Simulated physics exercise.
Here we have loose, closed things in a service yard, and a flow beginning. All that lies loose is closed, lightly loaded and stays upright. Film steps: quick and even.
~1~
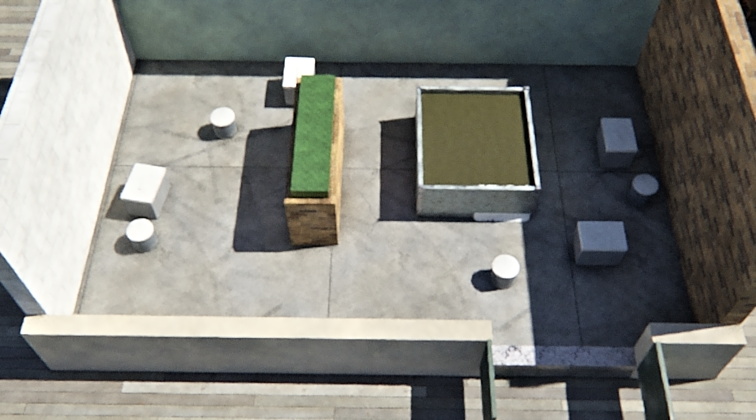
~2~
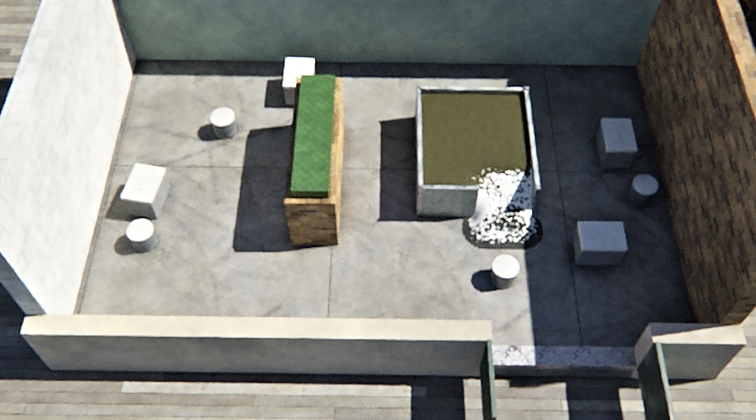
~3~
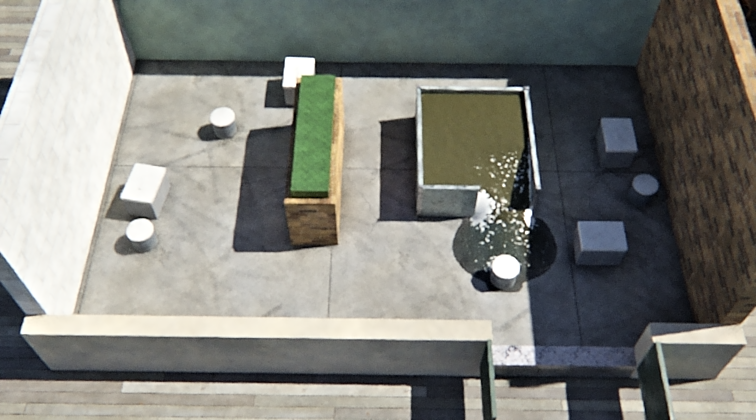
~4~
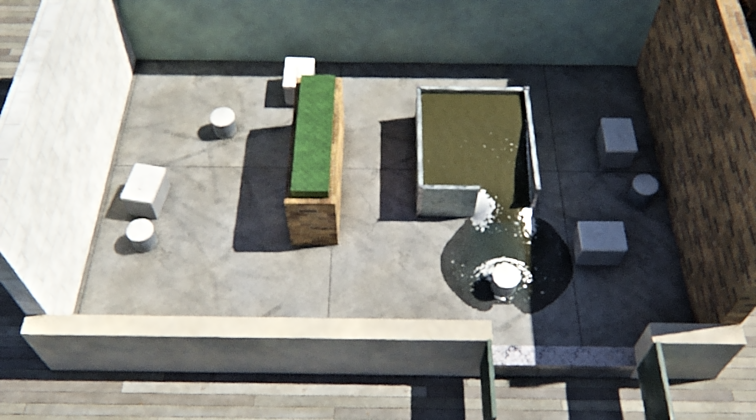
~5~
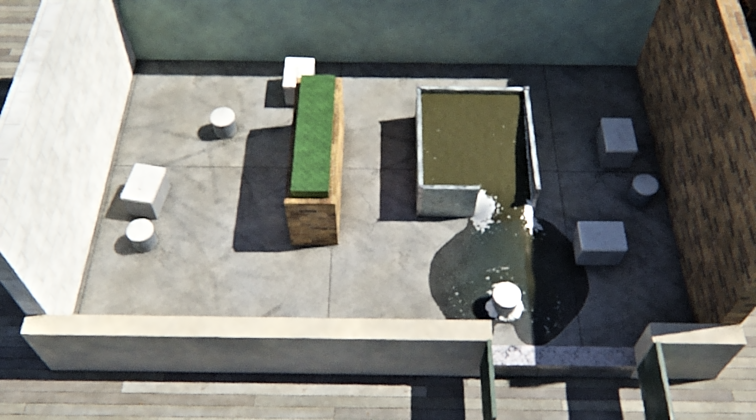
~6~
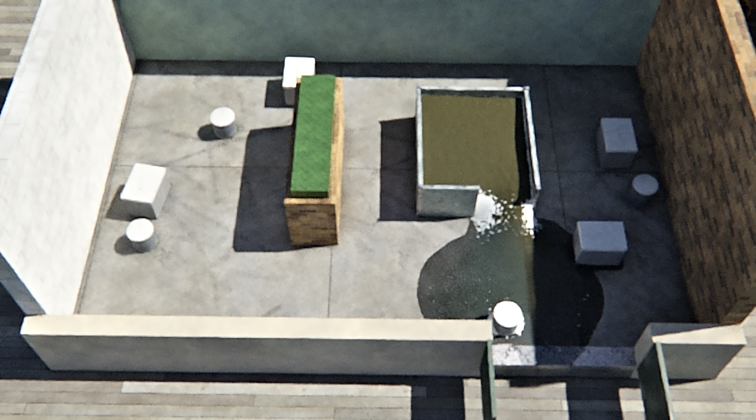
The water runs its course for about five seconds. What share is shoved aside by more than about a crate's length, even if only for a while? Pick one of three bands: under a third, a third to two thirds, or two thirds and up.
Under a third.
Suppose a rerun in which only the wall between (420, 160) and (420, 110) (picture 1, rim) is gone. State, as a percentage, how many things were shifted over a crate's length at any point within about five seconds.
I'd say near 10 %.
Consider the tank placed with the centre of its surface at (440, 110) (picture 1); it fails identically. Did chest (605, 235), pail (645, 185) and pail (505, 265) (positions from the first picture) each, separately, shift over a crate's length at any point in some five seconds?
Object by object, in turn: Travelled a good distance, lingered near its place, travelled a good distance.
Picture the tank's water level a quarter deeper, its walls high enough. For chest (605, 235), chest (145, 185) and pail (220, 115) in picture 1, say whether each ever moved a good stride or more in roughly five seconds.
As asked: Went the distance, fell short, fell short.
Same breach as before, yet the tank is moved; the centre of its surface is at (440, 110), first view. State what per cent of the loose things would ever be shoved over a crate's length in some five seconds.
Roughly 20 %.
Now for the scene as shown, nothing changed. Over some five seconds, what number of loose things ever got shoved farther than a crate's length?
That adds up to 1.
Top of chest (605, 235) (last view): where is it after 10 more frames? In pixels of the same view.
Close to (642, 234).
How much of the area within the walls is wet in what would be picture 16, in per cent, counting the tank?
30 per cent.
A moment on, 1 of 8 are well off their spots; 0 afloat.
Next, 1 of 8 are well off their spots; 0 afloat.
Later, 1 of 8 are well off their spots; 0 afloat.
In the end, 1 of 8 are well off their spots, and 1 have been at some point; 0 afloat.
